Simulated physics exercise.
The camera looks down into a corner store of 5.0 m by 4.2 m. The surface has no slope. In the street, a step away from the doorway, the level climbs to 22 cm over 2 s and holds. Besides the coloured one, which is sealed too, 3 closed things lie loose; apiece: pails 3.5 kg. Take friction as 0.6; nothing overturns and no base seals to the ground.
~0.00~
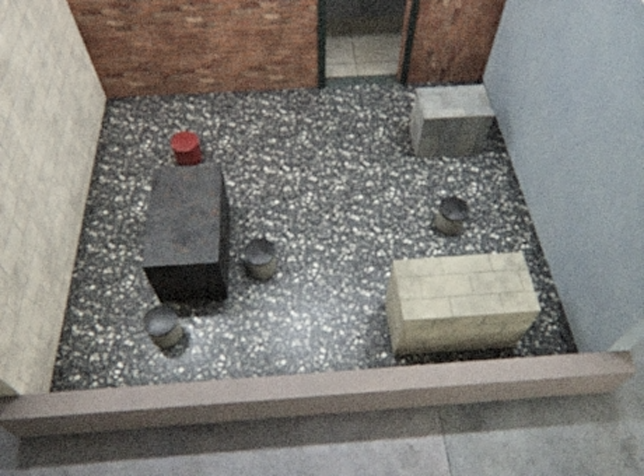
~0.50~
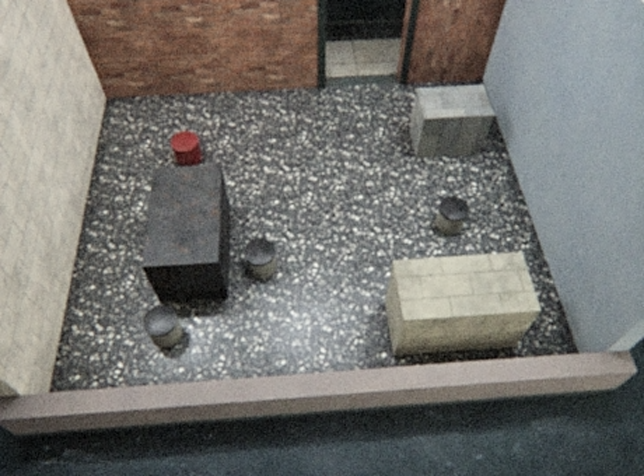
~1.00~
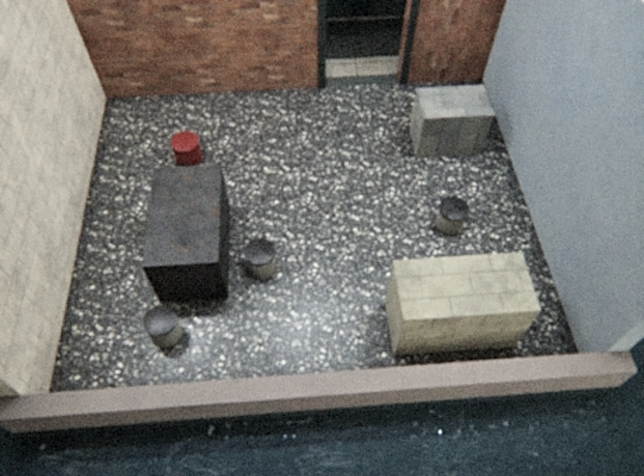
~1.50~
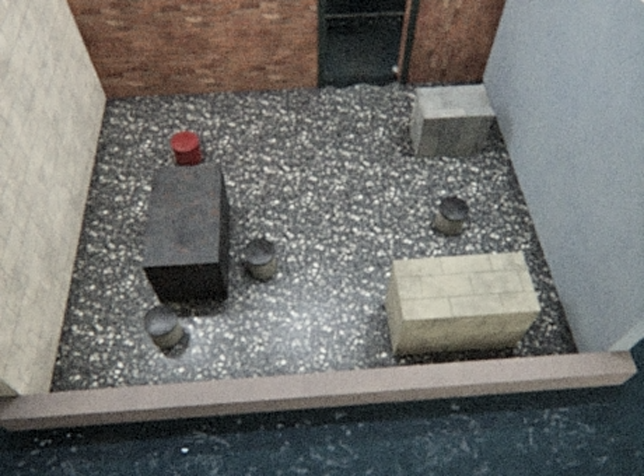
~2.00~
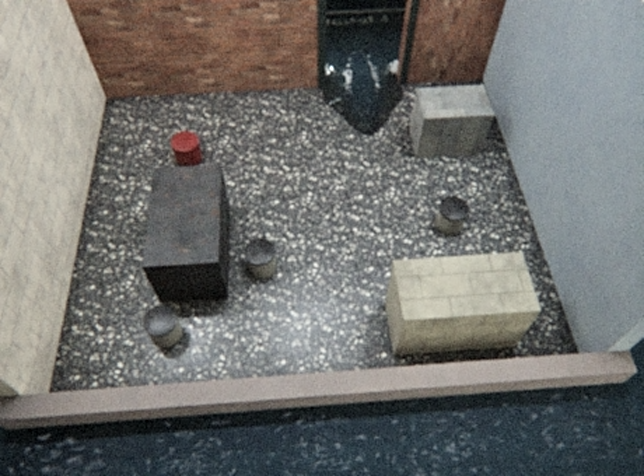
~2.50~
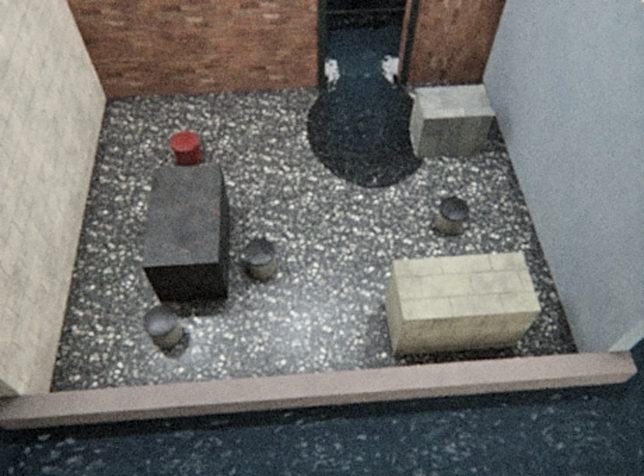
A corner store with a speckled floor is seen from above, its brick back wall opening onto a doorway. A red pail stands behind a black block at left, with small dark-topped grey containers about, a grey block at back right and a cream one at front right. Dark water covers the street outside, then enters the doorway and spreads in a rounded pool, while the objects and camera stay still.
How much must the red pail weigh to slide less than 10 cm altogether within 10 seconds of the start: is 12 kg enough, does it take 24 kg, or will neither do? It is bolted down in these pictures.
Verdict: The smaller load will do.
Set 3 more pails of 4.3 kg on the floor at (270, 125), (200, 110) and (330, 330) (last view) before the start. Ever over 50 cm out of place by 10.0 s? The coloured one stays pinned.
In that order: Short of it, under, over.
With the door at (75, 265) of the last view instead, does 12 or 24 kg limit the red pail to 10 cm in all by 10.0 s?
Then the lower weight is enough.
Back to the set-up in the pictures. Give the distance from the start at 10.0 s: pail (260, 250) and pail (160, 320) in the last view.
In turn: 200 cm, 120 cm.
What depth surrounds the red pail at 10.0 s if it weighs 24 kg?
Roughly 4 cm.
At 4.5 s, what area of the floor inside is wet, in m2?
About 12 m2.
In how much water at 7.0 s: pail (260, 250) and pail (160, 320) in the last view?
About 5 and 3 cm.
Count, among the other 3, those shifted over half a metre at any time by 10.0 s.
I count 3.
After 3.5 s the red pail would be 0 cm from its start with 12 kg and 0 cm from its start with 24 kg; 0 cm of water round it then.
After 4.5 s the red pail would be 0 cm from its start with 12 kg and 0 cm from its start with 24 kg; 1 cm of water round it then.
After 7.0 s the red pail would be 0 cm from its start with 12 kg and 0 cm from its start with 24 kg; 1 cm of water round it then.
After 10.0 s the red pail would be 0 cm from its start with 12 kg and 0 cm from its start with 24 kg; 4 cm of water round it then.
